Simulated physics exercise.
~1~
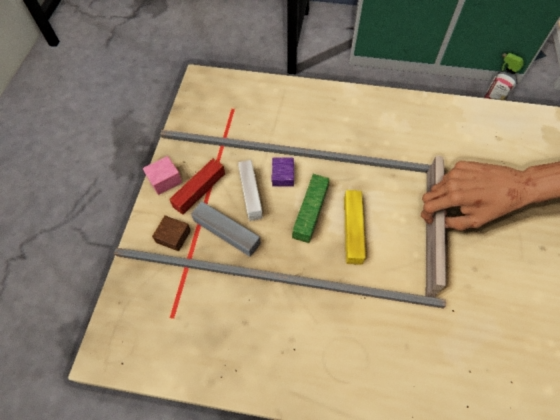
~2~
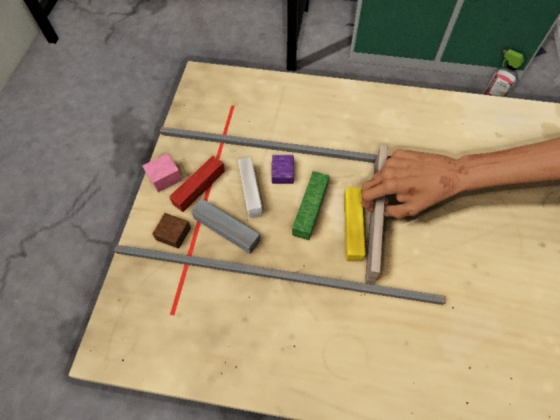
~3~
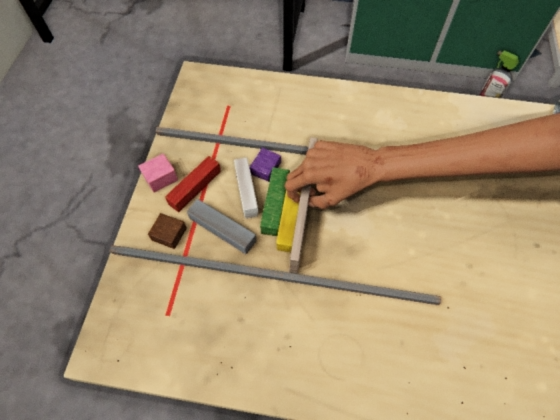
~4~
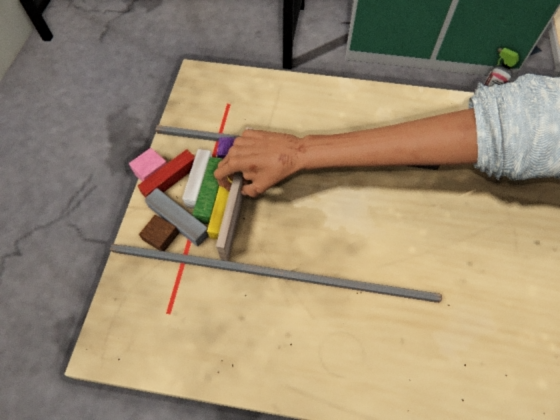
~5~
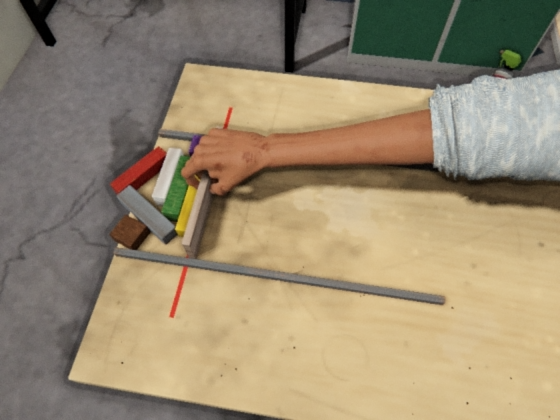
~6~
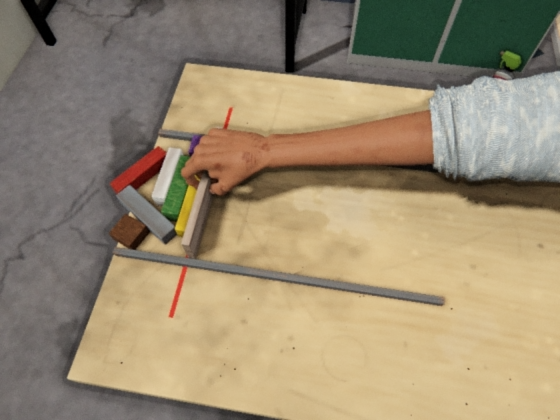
A hand slid an upright board leftward between two gray rails on a wooden table, gathering the yellow, green, white and other colored blocks into a cluster, until the pink one dropped off the left edge and the board stopped near the red line.
